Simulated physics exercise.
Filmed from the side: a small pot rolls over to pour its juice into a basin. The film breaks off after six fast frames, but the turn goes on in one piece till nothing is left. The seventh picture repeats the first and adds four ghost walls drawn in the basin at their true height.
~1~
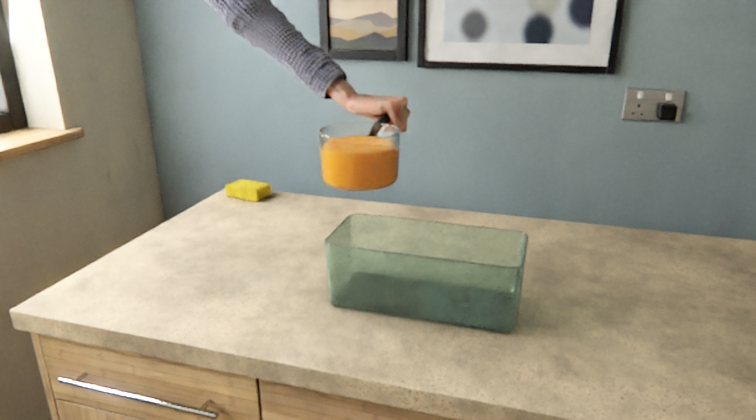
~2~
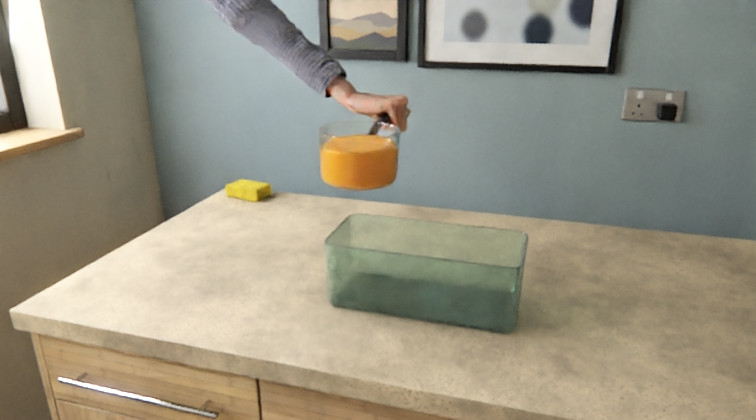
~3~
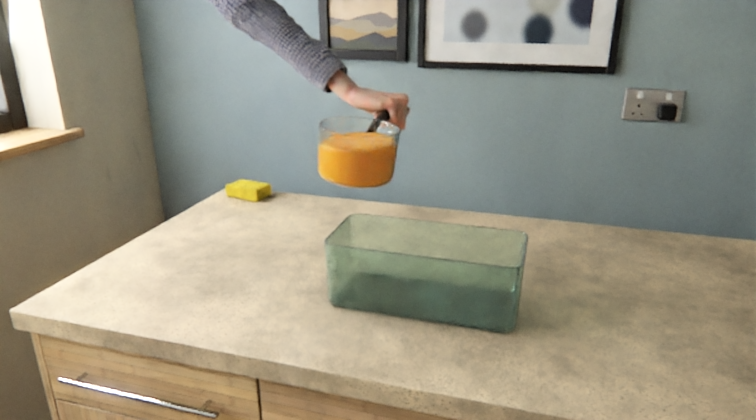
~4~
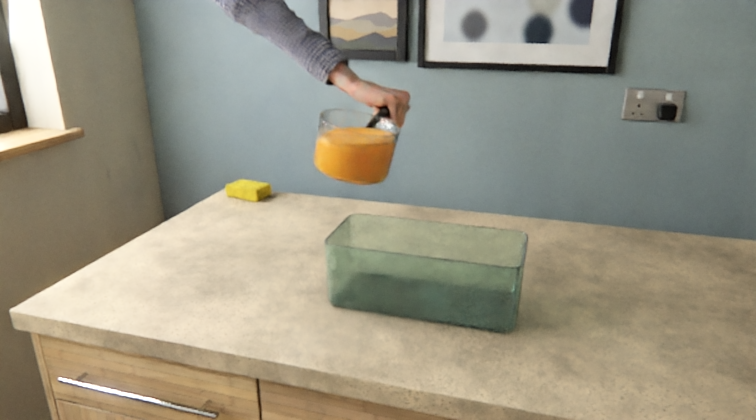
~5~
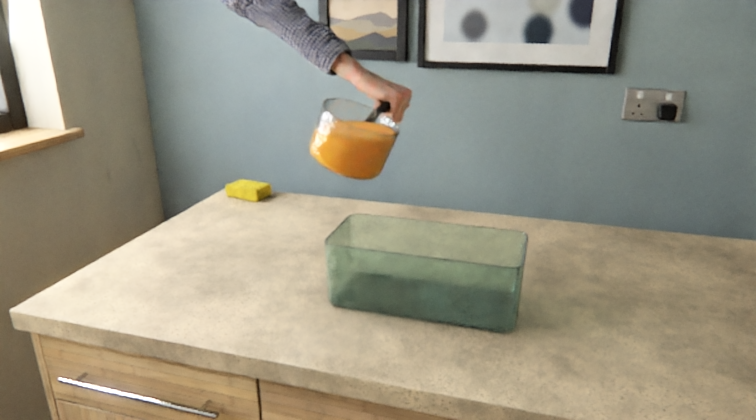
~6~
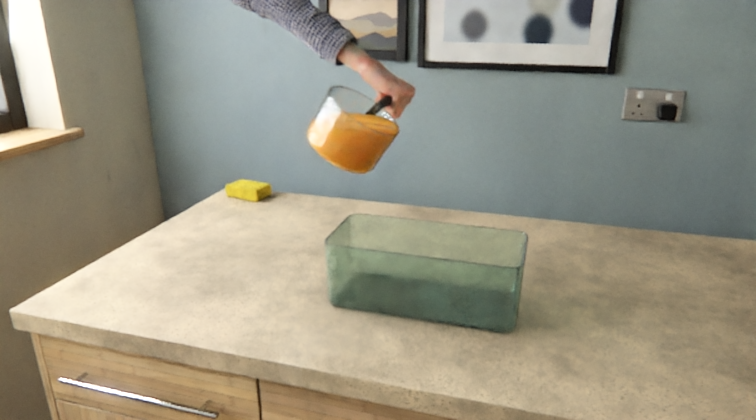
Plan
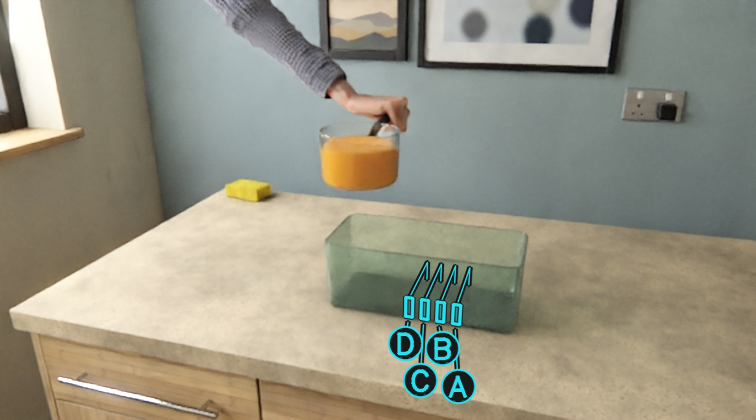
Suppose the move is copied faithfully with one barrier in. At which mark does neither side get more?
A.
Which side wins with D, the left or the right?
The right side.
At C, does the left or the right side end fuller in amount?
More ends on the right.
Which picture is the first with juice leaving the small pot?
Picture 6.
On the marked copy, A at (455, 329); B at (439, 327); C at (423, 324); D at (408, 322).
With A, about 41 % ends left of the wall and 58 % right of it.
With B, about 19 % ends left of the wall and 80 % right of it.
With C, about 10 % ends left of the wall and 88 % right of it.
With D, about 8 % ends left of the wall and 90 % right of it.
